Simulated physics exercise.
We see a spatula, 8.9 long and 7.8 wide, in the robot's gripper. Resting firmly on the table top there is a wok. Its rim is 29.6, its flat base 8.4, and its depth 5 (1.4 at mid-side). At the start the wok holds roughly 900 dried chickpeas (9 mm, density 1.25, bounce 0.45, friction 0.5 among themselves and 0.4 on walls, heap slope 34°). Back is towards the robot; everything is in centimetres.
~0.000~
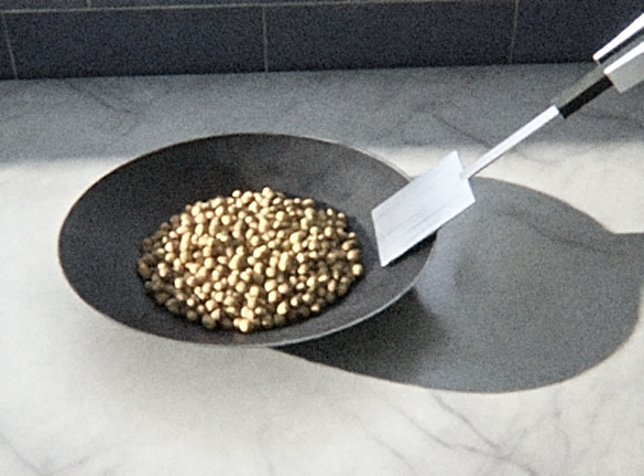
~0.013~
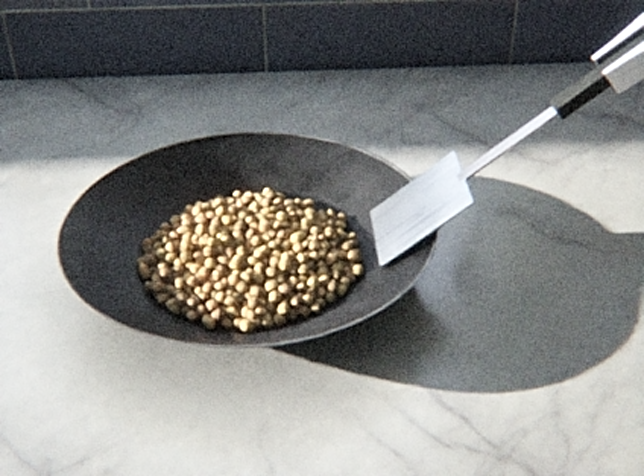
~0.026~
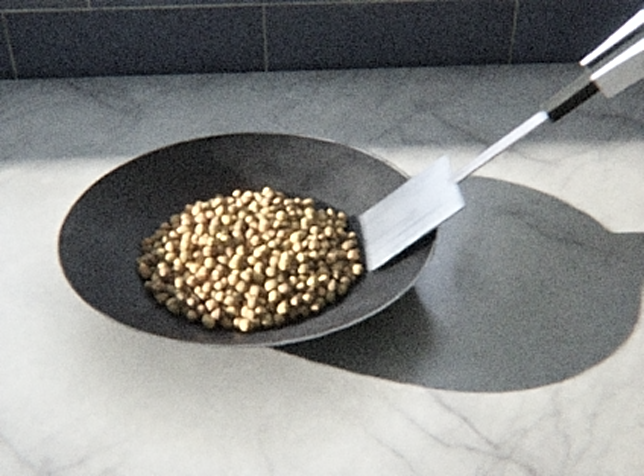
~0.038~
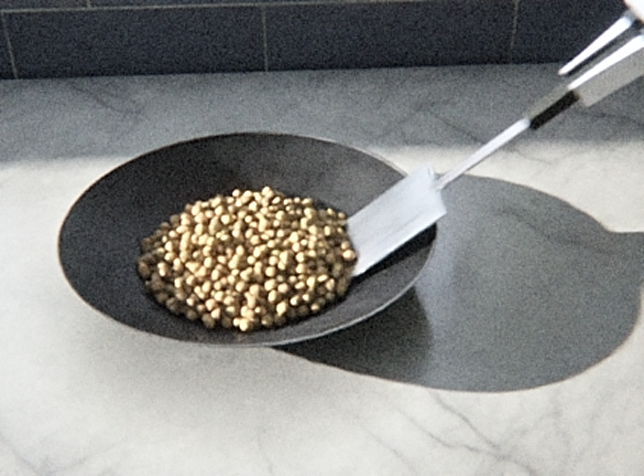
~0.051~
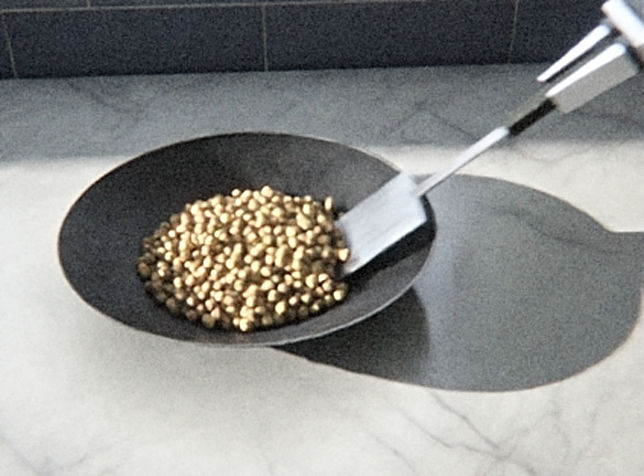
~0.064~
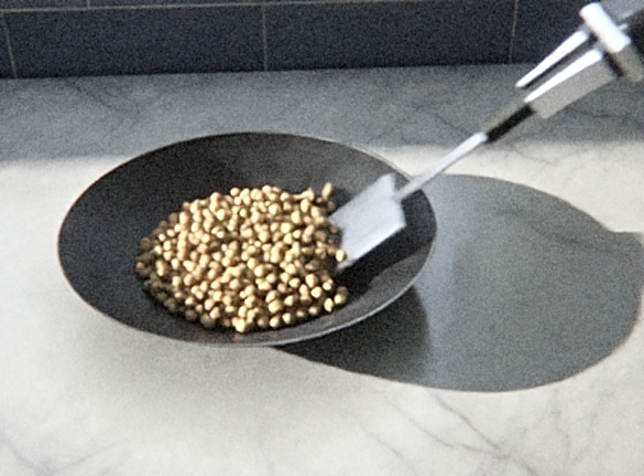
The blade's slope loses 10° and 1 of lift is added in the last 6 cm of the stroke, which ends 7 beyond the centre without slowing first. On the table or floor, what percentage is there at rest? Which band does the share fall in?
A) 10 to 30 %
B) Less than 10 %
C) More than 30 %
A.
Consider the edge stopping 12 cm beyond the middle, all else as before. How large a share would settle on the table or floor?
My guess would be around 45 per cent.
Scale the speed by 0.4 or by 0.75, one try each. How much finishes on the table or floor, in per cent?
Roughly 0 % and roughly 5 %.
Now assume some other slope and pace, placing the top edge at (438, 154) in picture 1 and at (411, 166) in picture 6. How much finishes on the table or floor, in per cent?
0 per cent.
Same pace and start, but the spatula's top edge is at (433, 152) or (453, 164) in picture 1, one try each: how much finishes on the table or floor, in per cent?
First try around 20 percent, second around 20 percent.
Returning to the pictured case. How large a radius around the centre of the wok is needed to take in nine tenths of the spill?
35 centimetres, give or take.
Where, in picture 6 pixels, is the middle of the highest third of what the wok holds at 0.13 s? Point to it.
Centre: Approx. (217, 233) in the last view.
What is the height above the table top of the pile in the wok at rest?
Top of the heap: Roughly 6.0 cm above the table top.
After 0.09 s, sloping 40°, highest piece 6 above the table; 900 in the wok.
After 0.13 s, sloping 37°, highest piece 7 above the table; 900 in the wok.
After 0.34 s, sloping 30°, highest piece 7 above the table; 751 in the wok, 109 on the table or floor, 40 on the blade or in flight.
After 1.39 s, sloping 30°, highest piece 6 above the table; 744 in the wok, 156 on the table or floor.
At rest, 744 in the wok, 156 on the table or floor. That is 17 % on the table or floor.
